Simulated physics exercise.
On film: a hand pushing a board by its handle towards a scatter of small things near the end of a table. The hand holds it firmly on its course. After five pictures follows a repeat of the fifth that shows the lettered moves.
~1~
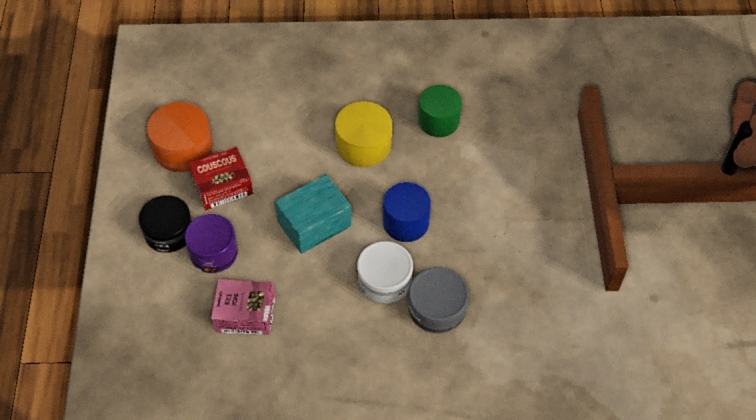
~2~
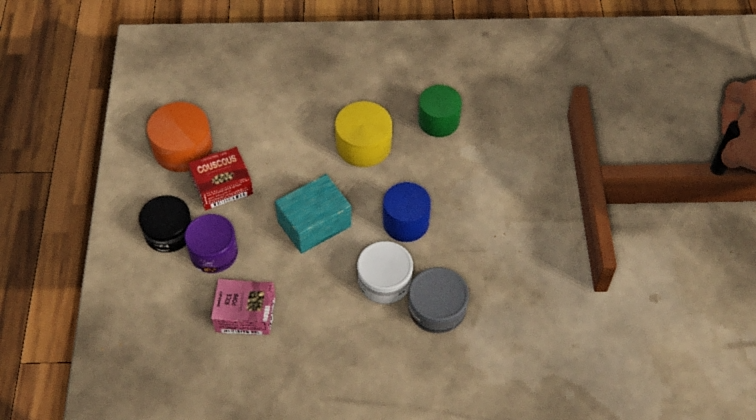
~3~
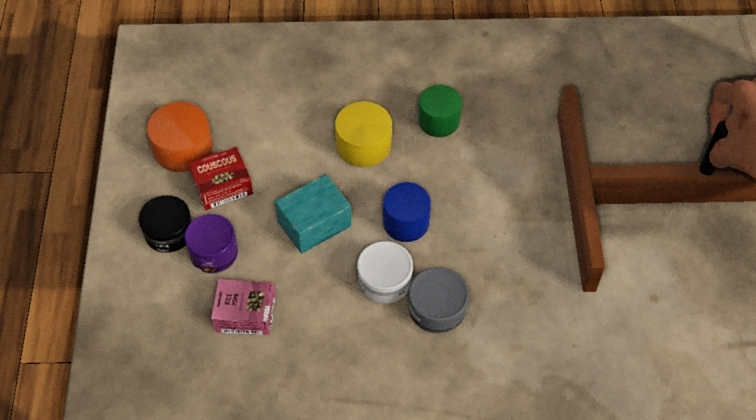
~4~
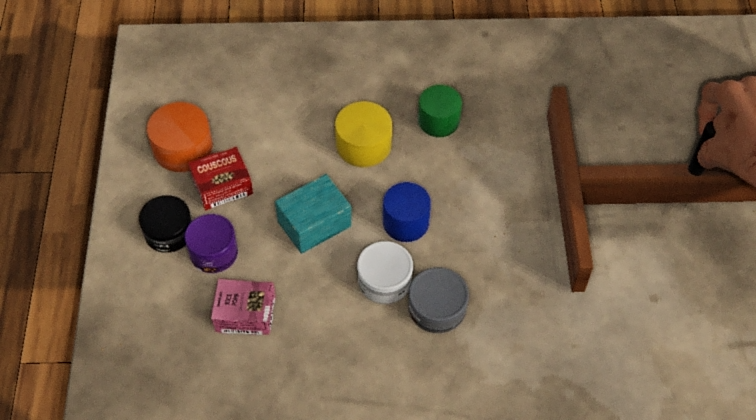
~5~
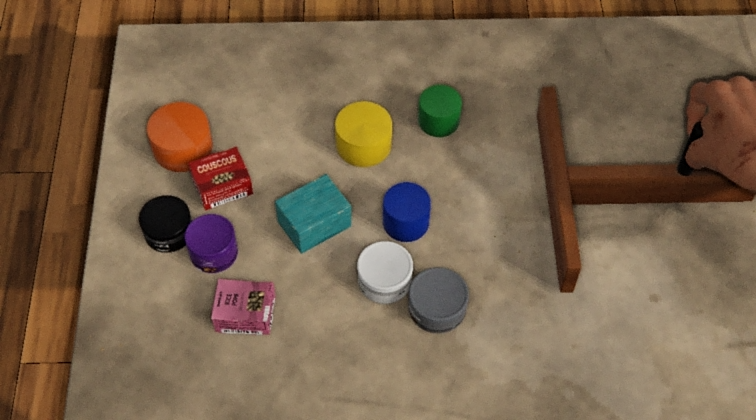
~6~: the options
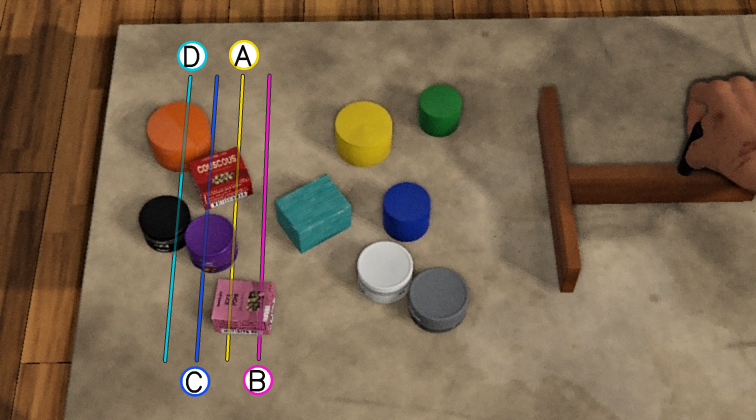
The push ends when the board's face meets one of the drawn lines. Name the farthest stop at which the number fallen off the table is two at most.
No farther than D.
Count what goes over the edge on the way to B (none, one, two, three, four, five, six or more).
By then, none.
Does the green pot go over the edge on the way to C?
No.
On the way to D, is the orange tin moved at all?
Yes.
On the copy, A at (236, 206); B at (265, 205); C at (208, 206); D at (179, 207).
On D. First, board (424, 175); grey jar (413, 316); green pot (390, 110).
Then, board (285, 177); orange tin (173, 132); red packet (205, 167).
Finally, board (178, 179); orange tin (108, 116); red packet (107, 175); none fallen.
By contrast, A is within the limit but short; B is within the limit but short; C is within the limit but short.
